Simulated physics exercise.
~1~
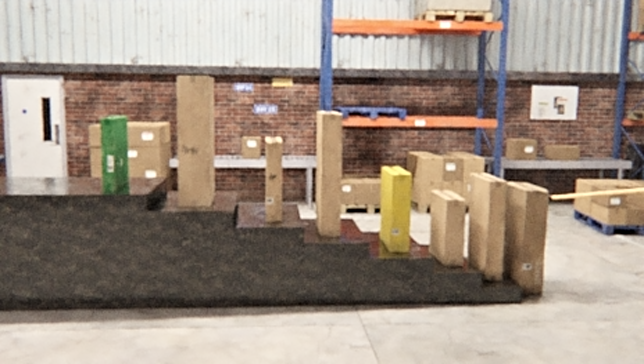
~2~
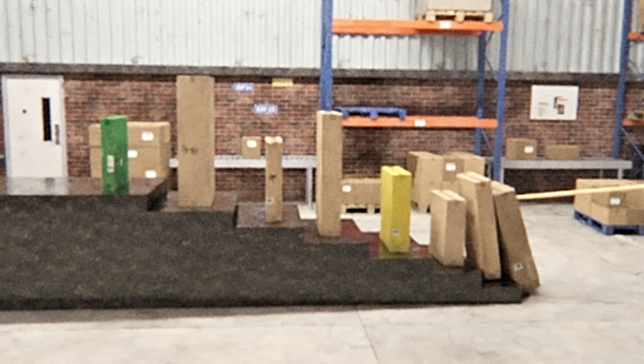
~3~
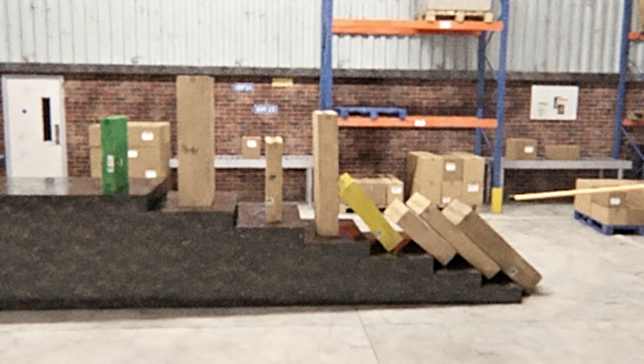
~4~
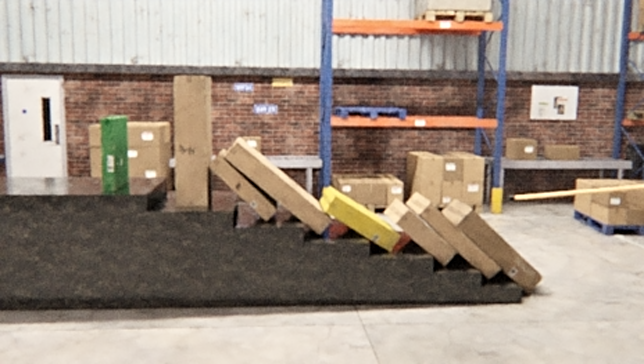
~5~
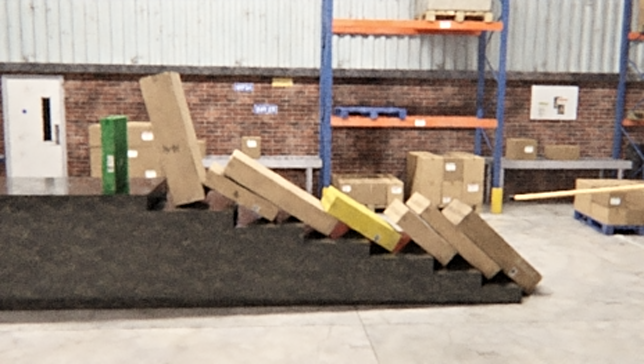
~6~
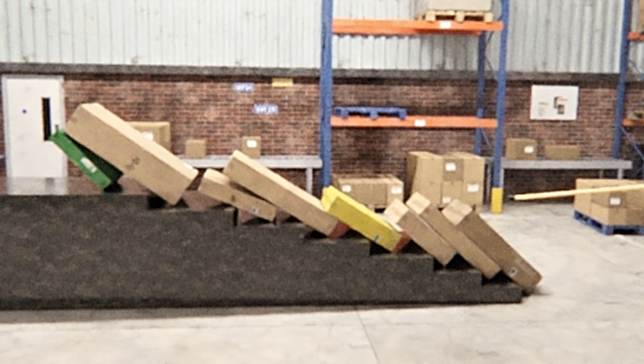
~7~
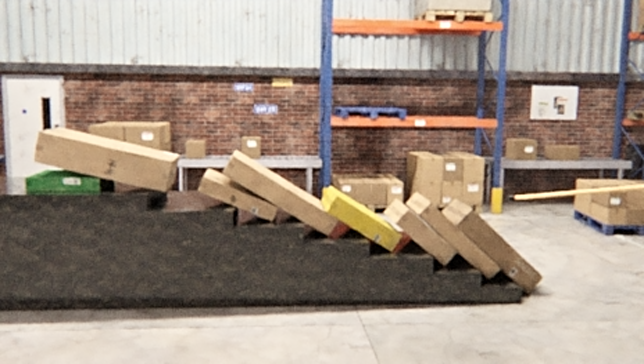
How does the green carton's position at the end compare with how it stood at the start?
It stands upright on the top level at the start, but by the end it is lying on its side.
